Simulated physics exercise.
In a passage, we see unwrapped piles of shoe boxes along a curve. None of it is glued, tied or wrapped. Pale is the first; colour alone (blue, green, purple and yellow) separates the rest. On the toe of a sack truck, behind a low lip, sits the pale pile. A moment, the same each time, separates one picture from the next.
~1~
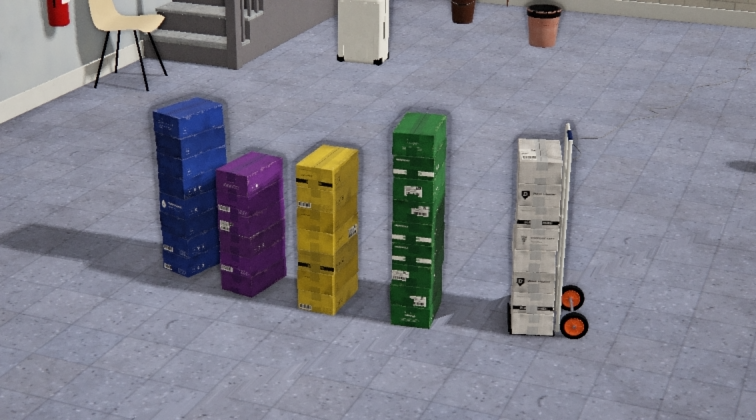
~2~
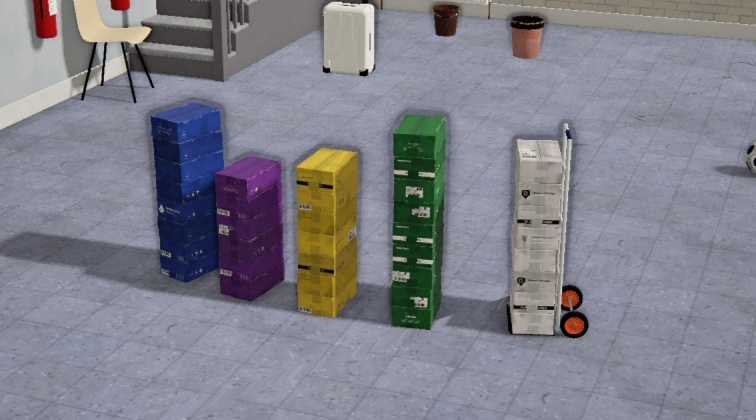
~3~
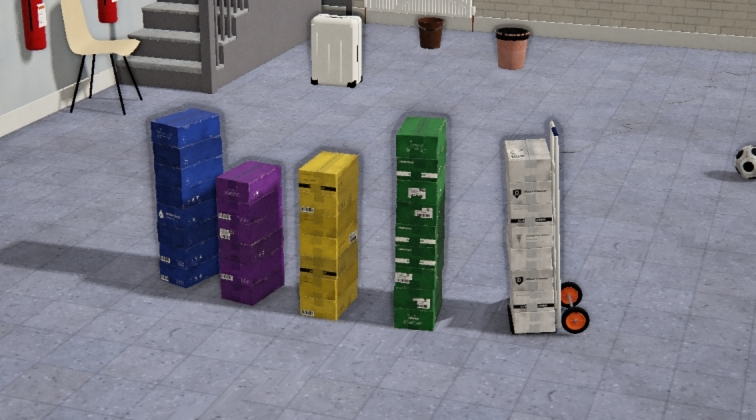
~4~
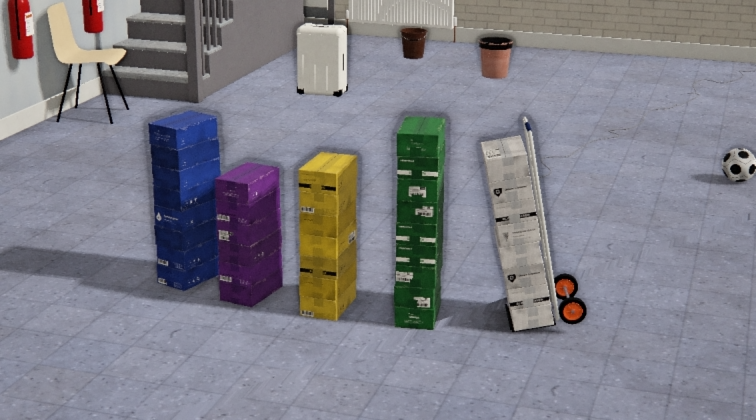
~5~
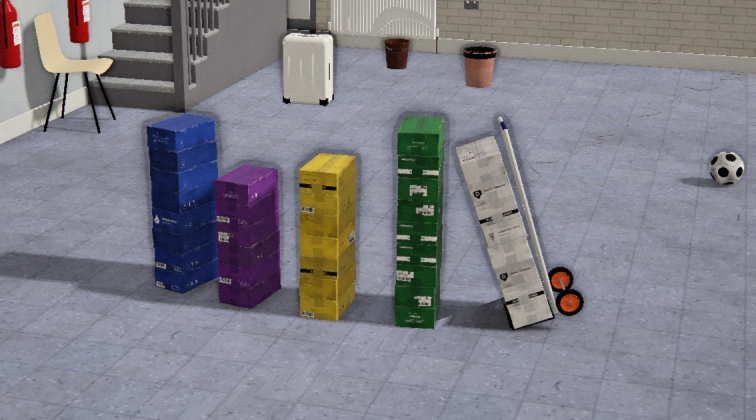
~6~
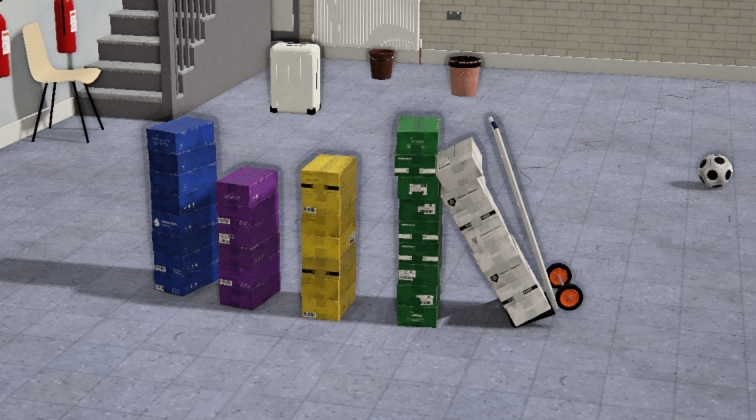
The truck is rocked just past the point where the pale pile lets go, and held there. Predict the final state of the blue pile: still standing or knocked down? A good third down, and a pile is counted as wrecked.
Knocked down.
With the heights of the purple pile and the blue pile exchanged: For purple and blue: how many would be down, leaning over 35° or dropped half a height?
Purple 6, blue 5.
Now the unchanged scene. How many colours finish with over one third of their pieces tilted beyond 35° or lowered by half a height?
4.
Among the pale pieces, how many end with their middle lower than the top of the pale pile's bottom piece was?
Total: 1.
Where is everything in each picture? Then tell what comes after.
In the first frame (we follow the side turned to the camera; the camera moves round a little), truck frame (568, 180) level; top blue box (202, 121); top yellow box (328, 157); no other piece has moved.
In the second frame, truck frame (567, 179) level; top blue box (200, 126).
In the third frame, truck frame (557, 176) rocked barely, top of the pale pile leaning barely; top blue box (200, 131); no other piece has moved.
In the fourth frame, truck frame (535, 170) rocked a little, top of the pale pile leaning a little; top blue box (198, 133); no other piece has moved.
In the fifth frame, truck frame (516, 167) rocked clearly, top of the pale pile leaning clearly; top blue box (196, 135); no other piece has moved.
In the sixth frame, truck frame (509, 166) rocked clearly, top of the pale pile leaning well over; top blue box (195, 137); top green box (417, 143) displaced a little; 3 stirred so far.
Soon, 8 of the pale pile down; none of the 8 blue boxes down (0 of 30 in all colours); top blue box unmoved; top green box tipped clearly.
A while on, 8 of the pale pile down; none of the 8 blue boxes down (8 of 30 in all colours); top blue box unmoved; top green box tipped clearly, about its own height lower.
Towards the end, 8 of the pale pile down; none of the 8 blue boxes down (16 of 30 in all colours); top blue box tipped clearly, half its height lower; top purple box tipped a little, half its height lower.
Then, 8 of the pale pile down; 7 of the 8 blue boxes down (26 of 30 in all colours); top blue box on its side; top yellow box tipped clearly, some three heights lower.
Finally, 8 of the pale pile down; 7 of the 8 blue boxes down (26 of 30 in all colours); top blue box upside down; top green box upside down. Seen by the last camera, middles, top green box near (102, 326).
